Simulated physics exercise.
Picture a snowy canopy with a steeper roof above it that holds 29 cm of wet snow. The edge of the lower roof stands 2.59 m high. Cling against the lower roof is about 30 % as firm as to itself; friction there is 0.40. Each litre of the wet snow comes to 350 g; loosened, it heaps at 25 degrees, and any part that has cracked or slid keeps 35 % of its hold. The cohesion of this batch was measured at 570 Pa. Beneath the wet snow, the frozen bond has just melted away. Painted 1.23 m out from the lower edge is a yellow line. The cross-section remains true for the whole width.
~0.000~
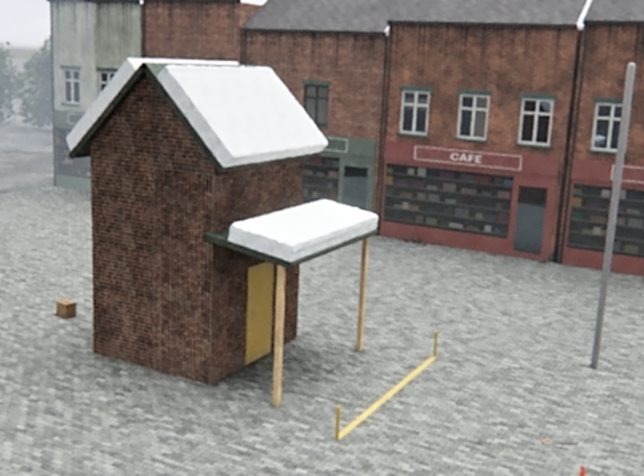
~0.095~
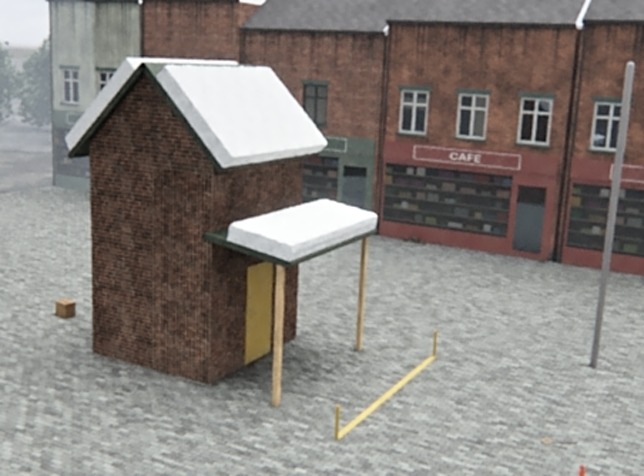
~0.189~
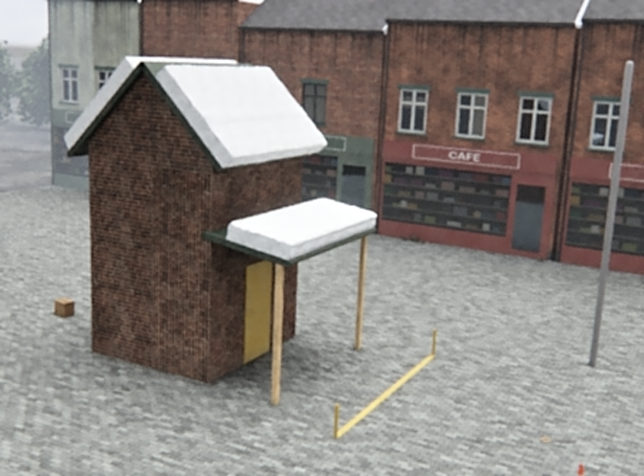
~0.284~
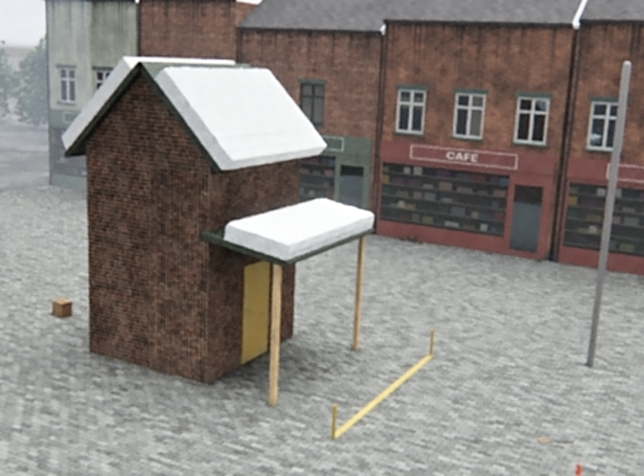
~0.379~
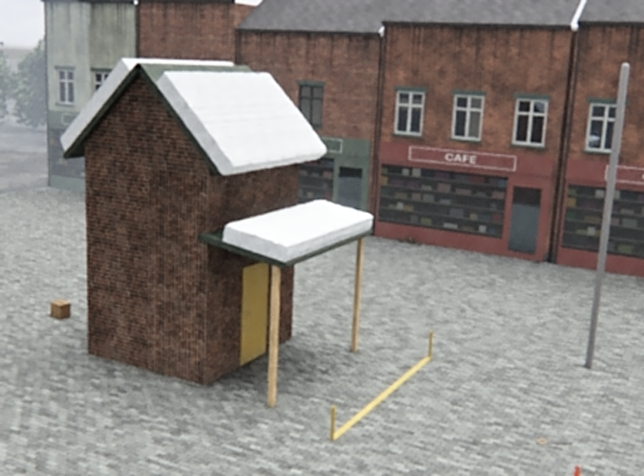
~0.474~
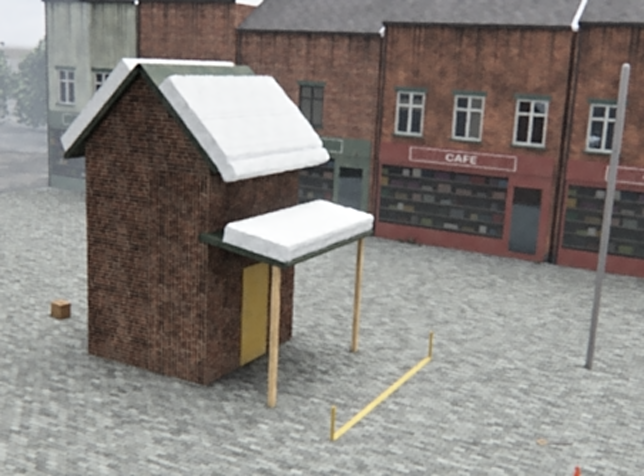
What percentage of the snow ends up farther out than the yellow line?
About 21 %.
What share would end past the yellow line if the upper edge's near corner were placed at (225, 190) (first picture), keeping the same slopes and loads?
In that case it would be around 2 percent.
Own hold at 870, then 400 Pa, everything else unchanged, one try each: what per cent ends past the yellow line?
First try roughly 8 per cent, second try roughly 30 per cent.
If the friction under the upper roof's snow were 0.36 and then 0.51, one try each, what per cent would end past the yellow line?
Roughly 40 per cent first, roughly 30 per cent second.
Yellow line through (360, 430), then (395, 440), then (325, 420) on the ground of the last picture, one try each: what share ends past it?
First try 16 per cent, second 3 per cent, third 30 per cent.
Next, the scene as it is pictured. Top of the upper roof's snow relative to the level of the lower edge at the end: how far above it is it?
0.6 m or so.
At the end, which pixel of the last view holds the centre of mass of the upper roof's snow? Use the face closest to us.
The spot is somewhere around (304, 343).
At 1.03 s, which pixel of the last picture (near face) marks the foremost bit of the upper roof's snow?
(258, 229), give or take.
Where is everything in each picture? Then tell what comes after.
In the first frame, foremost bit of the wet snow at (225, 158).
In the second frame, foremost bit of the wet snow at (224, 158), its middle shifted 9 mm.
In the third frame, foremost bit of the wet snow at (224, 158), its middle shifted 3.6 cm, 2 % of it past the upper edge, in one piece.
In the fourth frame, foremost bit of the wet snow at (224, 150), its middle shifted 8.2 cm, 5 % of it past the upper edge, in one piece.
In the fifth frame, foremost bit of the wet snow at (225, 161), its middle shifted 15 cm, 8 % of it past the upper edge, in one piece.
In the sixth frame, foremost bit of the wet snow at (229, 168), its middle shifted 24 cm, 13 % of it past the upper edge, cracking.
After 1.03 s, none is below the lower edge and 0 % is past the line.
After 1.69 s, none is below the lower edge and 0 % is past the line.
After 2.34 s, 42 % is below the lower edge and 11 % is past the line.
After 3.00 s, 52 % is below the lower edge and 21 % is past the line.
After 3.60 s, 52 % is below the lower edge and 21 % is past the line.
